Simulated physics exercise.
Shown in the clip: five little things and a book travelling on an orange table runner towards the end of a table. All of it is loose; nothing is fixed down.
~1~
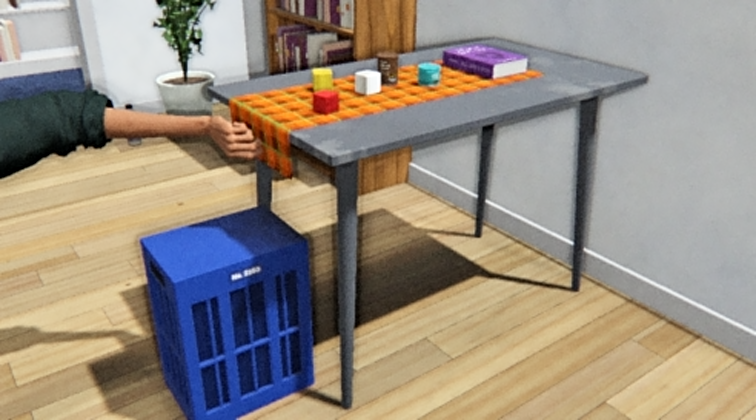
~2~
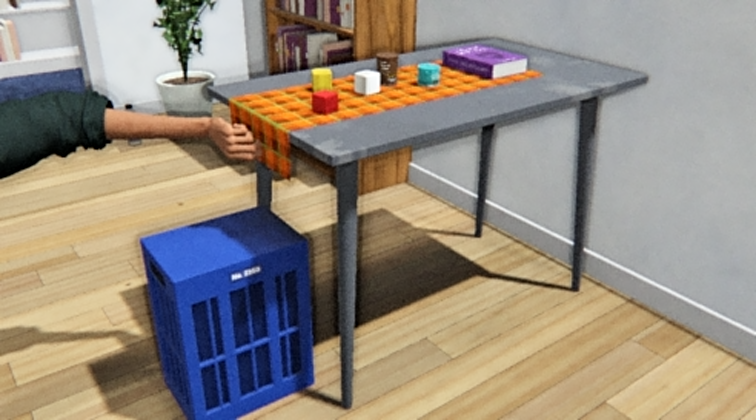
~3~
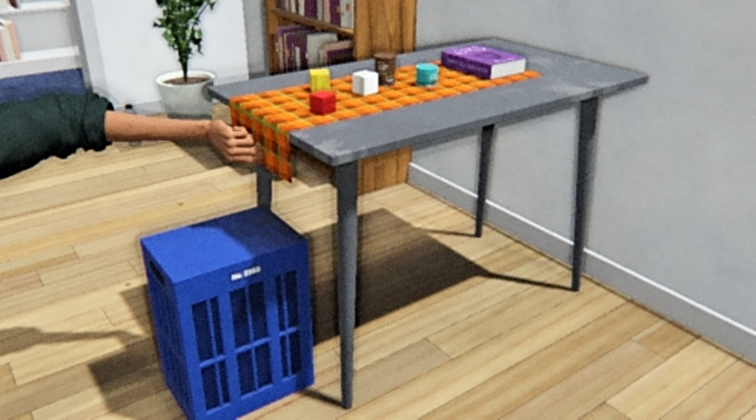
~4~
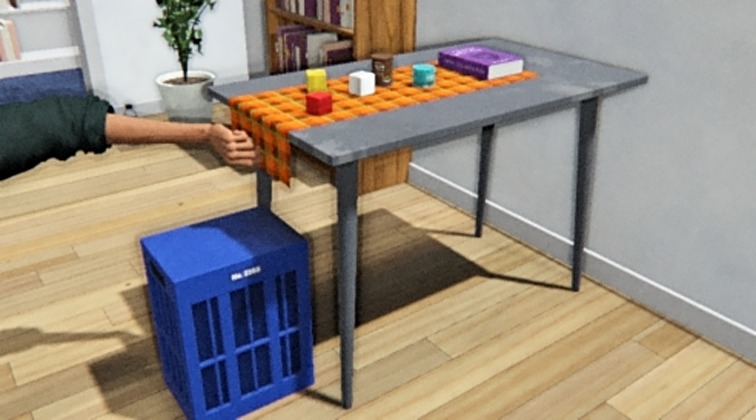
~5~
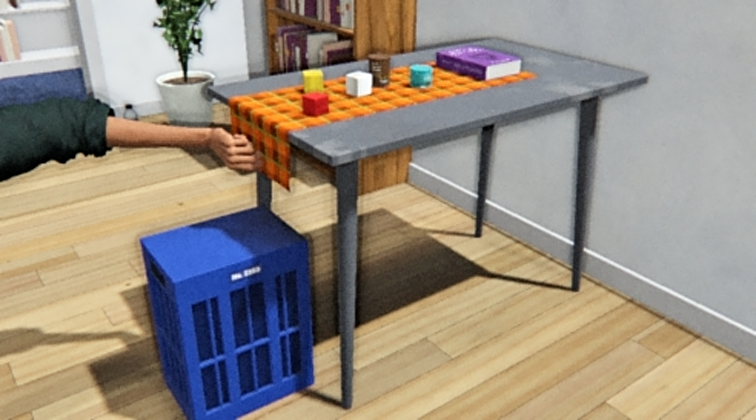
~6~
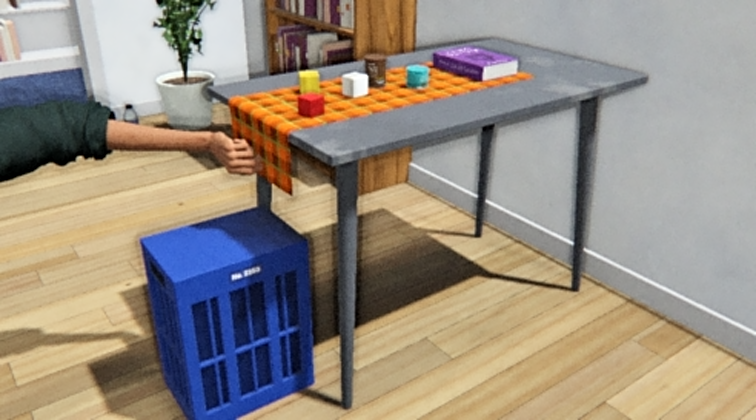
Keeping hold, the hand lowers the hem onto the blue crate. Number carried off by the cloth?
Going over the edge will be one of them.
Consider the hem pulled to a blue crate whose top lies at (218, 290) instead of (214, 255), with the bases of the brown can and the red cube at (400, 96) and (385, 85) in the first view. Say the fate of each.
The brown can stays aboard, and the red cube stays aboard.
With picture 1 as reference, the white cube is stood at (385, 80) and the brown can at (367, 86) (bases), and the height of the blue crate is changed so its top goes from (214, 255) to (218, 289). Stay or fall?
As for the white cube, it stays in place; as for the brown can, it stays in place.
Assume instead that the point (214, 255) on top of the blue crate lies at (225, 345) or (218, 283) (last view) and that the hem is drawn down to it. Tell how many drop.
Respectively 4 and 2.
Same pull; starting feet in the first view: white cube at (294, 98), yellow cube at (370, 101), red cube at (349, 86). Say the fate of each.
Of the three, the white cube ends off the top, the yellow cube stays aloft and the red cube stays aloft.
Soon after, hem near (263, 210); all still up.
Then, hem on the crate; red cube gone.
At rest, hem on the crate; red cube gone. It carries off one.
